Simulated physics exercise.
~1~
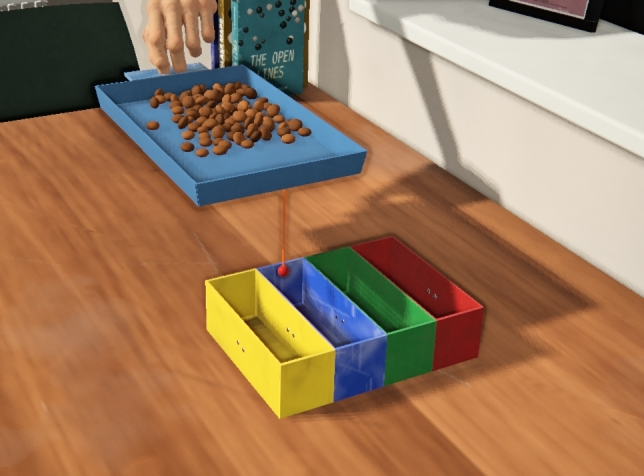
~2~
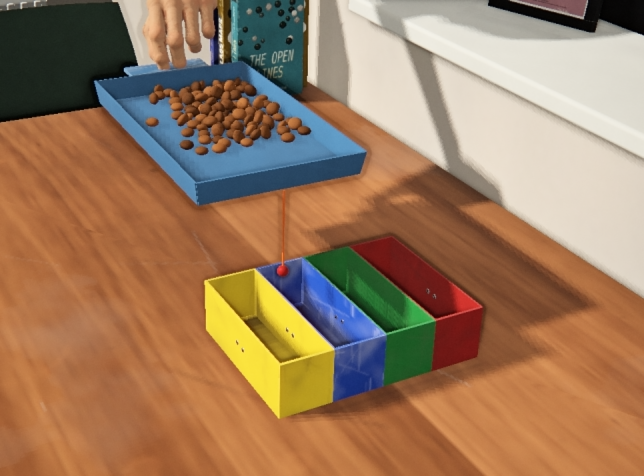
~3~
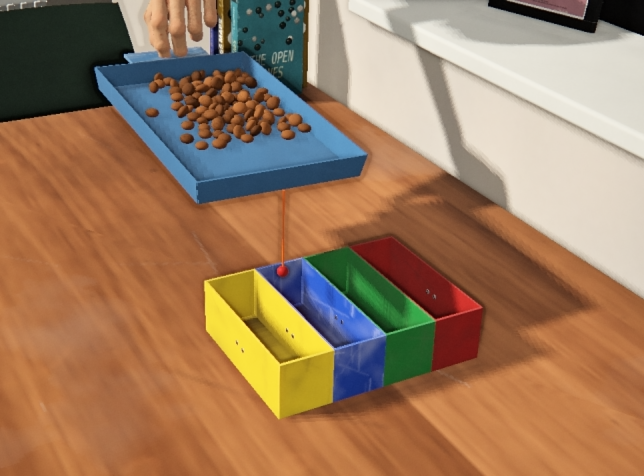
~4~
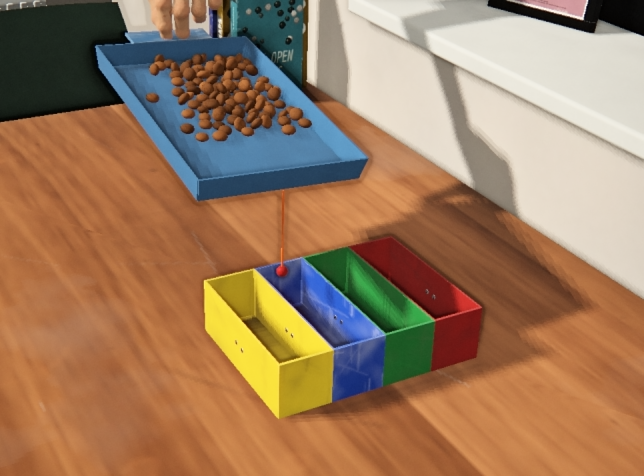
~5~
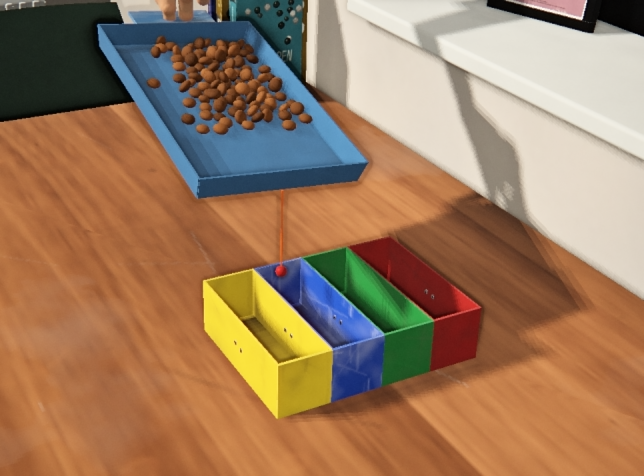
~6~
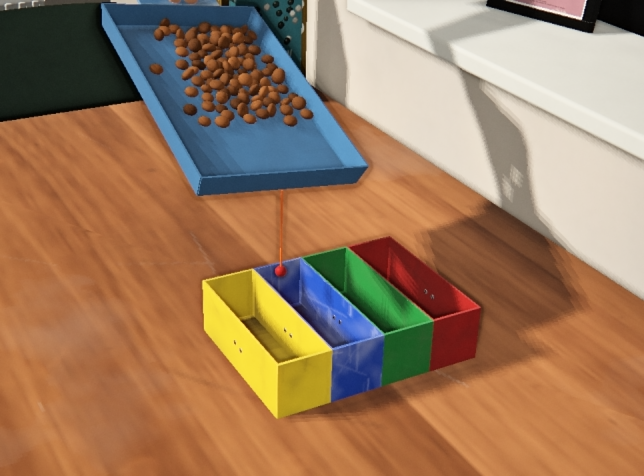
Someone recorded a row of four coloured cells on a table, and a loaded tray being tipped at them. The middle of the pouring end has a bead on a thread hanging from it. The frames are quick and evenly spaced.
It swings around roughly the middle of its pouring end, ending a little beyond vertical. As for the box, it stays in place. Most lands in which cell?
In the green cell.
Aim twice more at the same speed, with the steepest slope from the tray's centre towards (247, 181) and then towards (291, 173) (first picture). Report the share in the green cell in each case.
Case one 0 %; case two 50 %.
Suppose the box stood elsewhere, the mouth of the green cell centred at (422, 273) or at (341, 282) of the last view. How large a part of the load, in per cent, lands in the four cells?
Result, in turn: 100 %, 100 %.
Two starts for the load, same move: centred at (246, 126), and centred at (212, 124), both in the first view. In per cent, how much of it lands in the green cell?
Some 70 and then some 70 per cent.
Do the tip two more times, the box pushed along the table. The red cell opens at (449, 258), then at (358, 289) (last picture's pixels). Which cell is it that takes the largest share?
Try 1 - blue. Try 2 - that red cell.
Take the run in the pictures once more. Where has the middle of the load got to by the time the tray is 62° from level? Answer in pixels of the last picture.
Around (325, 151).
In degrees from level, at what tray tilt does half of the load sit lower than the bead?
It is at around 100 degrees by then.
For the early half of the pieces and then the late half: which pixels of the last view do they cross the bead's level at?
(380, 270) first, (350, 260) later.
Soon, tray tipped steeply; nearly all on the tray; a stray few falling or outside the box.
A while on, tray tipped right over; about a third on the tray; about a quarter in the green cell; about a quarter in the red cell; a small part in the blue cell; a stray few in the yellow cell; a small part falling or outside the box.
Towards the end, tray tipped past a quarter turn; about half in the green cell; about a quarter in the blue cell; about a quarter in the red cell; a stray few in the yellow cell; a stray few falling or outside the box.
Finally, tray tipped past a quarter turn; about half in the green cell; about a quarter in the blue cell; about a quarter in the red cell; a stray few in the yellow cell; a stray few outside the box.
